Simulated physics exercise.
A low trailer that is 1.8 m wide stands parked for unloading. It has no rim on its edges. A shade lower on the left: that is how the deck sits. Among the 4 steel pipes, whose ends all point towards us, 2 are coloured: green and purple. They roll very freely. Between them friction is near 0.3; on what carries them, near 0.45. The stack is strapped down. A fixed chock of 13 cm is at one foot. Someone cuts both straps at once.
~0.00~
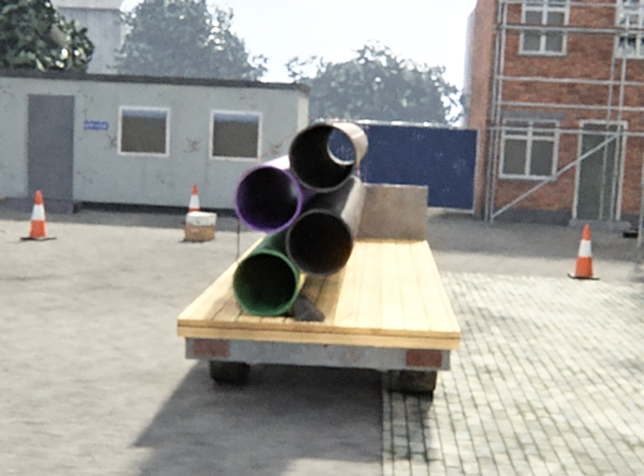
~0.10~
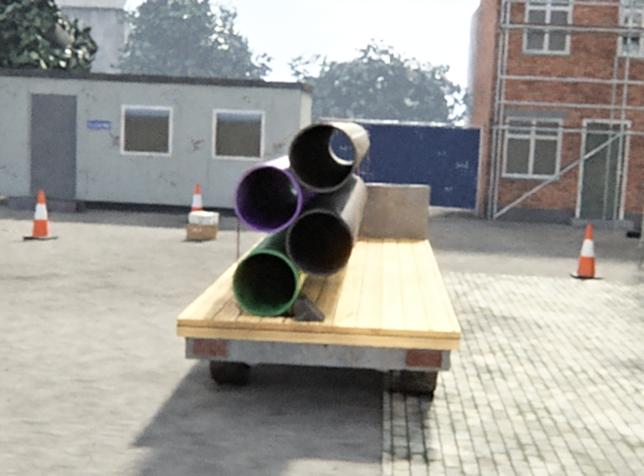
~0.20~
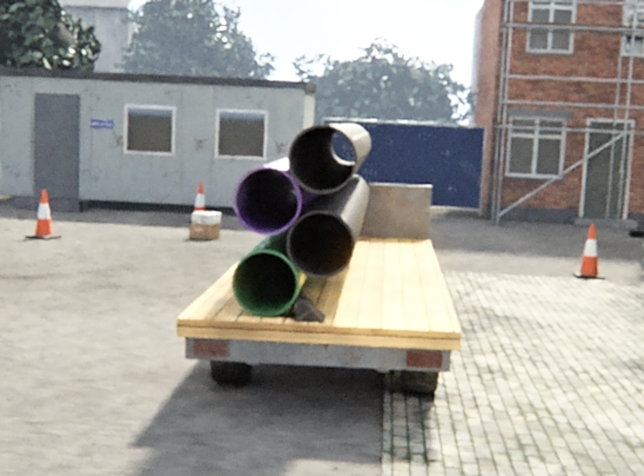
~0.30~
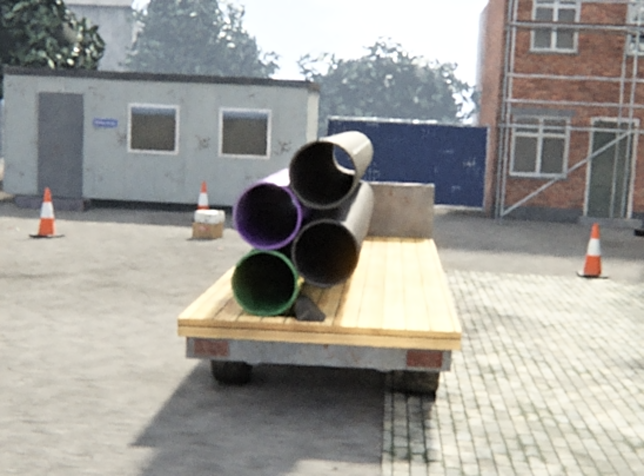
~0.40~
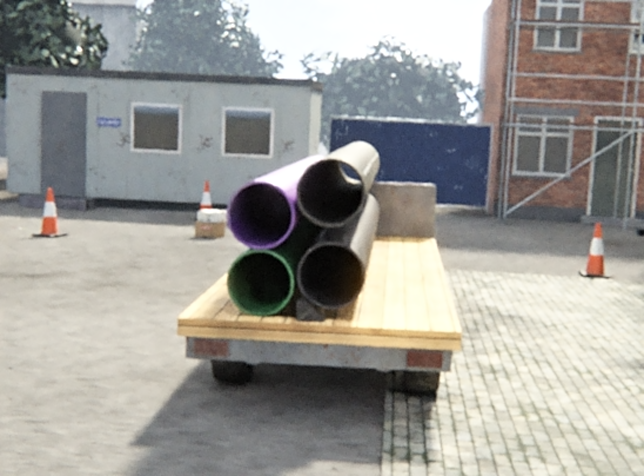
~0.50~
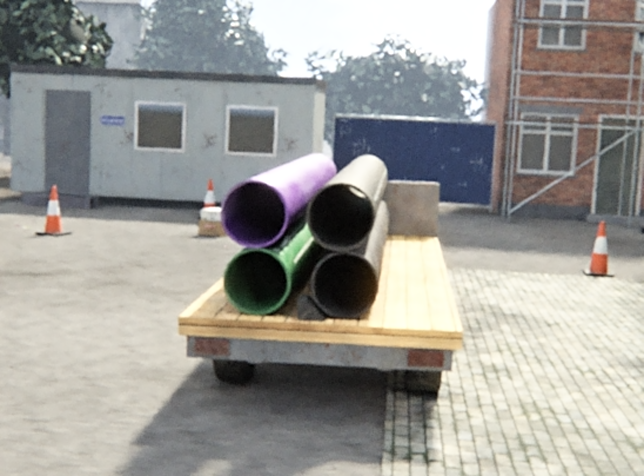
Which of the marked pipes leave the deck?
Green: Drops off. Purple: Drops off.
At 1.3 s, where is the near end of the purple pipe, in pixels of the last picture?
Position: About (148, 275).
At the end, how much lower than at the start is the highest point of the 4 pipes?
Roughly 150 cm.
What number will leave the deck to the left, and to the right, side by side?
Left 2, right 2.
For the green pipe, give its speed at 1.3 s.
Near 0.3 m/s.
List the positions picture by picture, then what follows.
Green at (265, 284), purple at (268, 199); straps tight; chock at (301, 311); the deck is a shade lower on the left; 1 of the 4 lie on the deck itself, in the first frame.
Green at (265, 284), purple at (267, 199); straps tight, in the second frame.
Green at (265, 284), purple at (267, 201); straps gone, in the third frame.
Green at (264, 283), purple at (267, 215); straps gone, in the fourth frame.
Green at (260, 283), purple at (261, 215); no straps, in the fifth frame.
Green at (256, 282), purple at (254, 214); no straps; chock at (303, 310), in the sixth frame.
After 1.3 s, green is on the deck, 25 cm from the left edge, rolling left; purple is dropping off the left side; 1 of 4 is off.
After 2.4 s, green is on the ground to the left; purple is down on the left; 4 of 4 are off.
At rest (5.4 s), green is on the ground to the left; purple is on the ground to the left; 4 of 4 are off.
